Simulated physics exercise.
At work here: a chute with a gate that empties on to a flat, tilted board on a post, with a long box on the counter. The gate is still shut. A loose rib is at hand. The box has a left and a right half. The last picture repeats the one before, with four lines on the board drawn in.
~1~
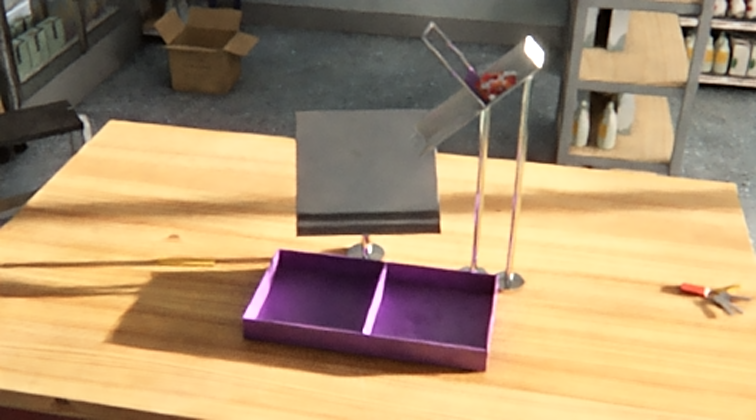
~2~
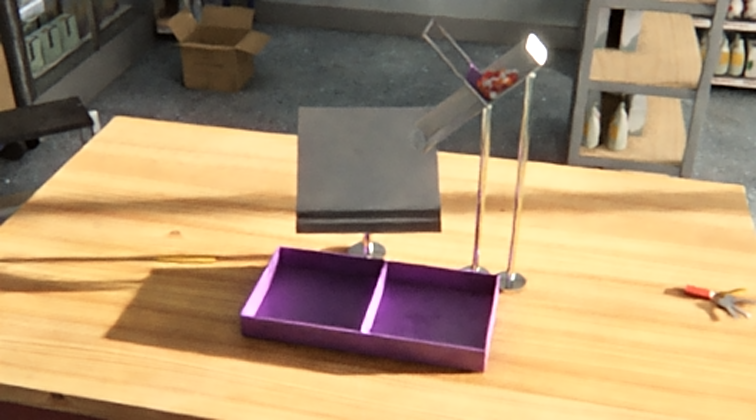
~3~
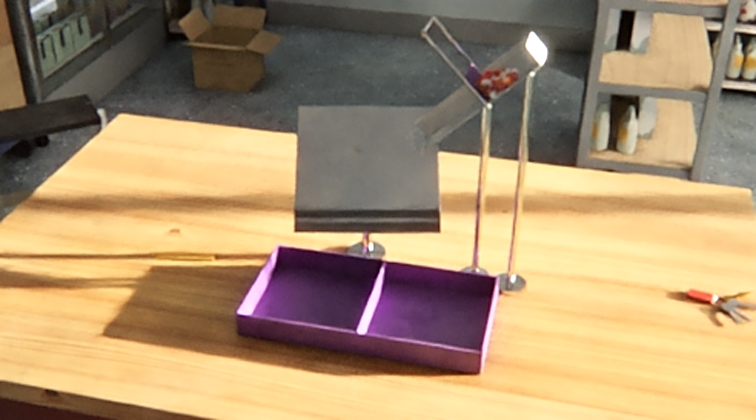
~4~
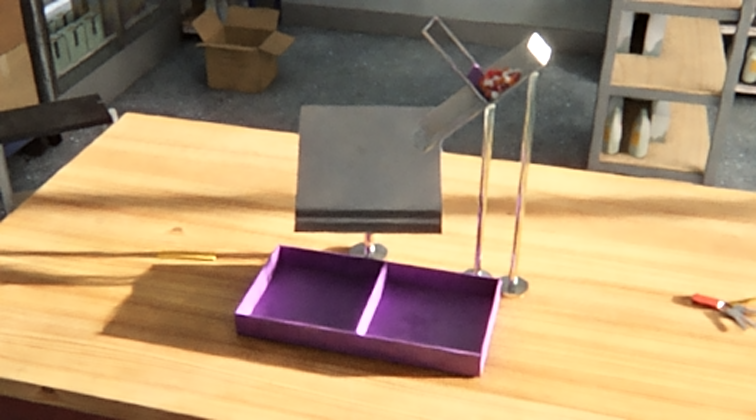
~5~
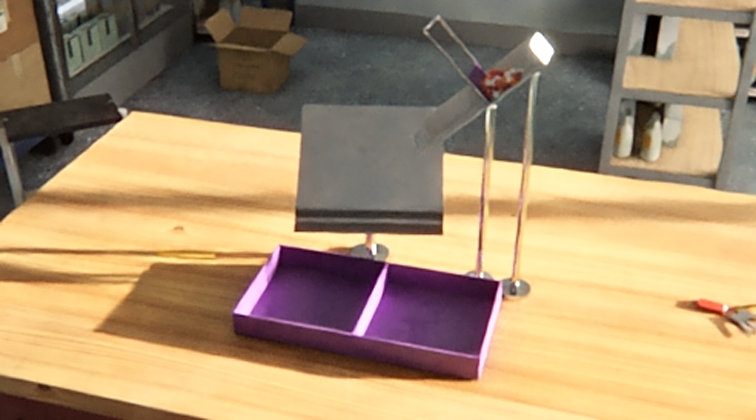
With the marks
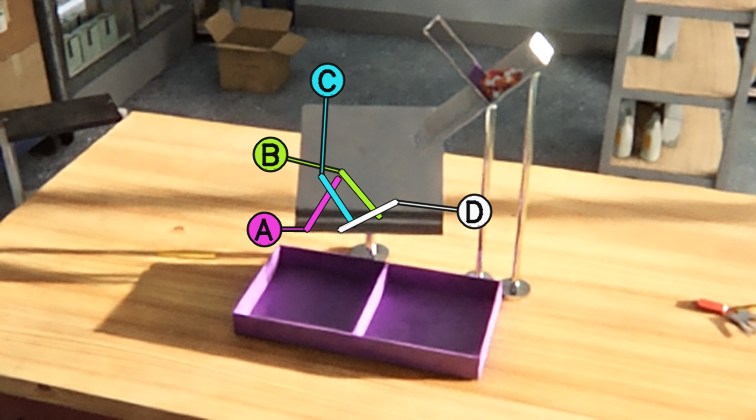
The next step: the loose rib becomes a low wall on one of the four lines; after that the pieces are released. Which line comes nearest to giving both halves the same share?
The best line is C.
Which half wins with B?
More lands on the right.
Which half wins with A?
The left half.
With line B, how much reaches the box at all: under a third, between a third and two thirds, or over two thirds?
Line B gives over two thirds.
On the marked copy, line A from (338, 179) to (307, 229); line B from (341, 172) to (379, 216); line C from (321, 176) to (353, 224); line D from (395, 202) to (340, 229).
If A is chosen, of what is caught, the bulk in the left half, close to a quarter in the right.
If B is chosen, of what is caught, a small share in the left half, all but a few in the right.
If C is chosen, of what is caught, close to half in the left half, close to half in the right.
If D is chosen, of what is caught, all but a few in the left half, a small share in the right.
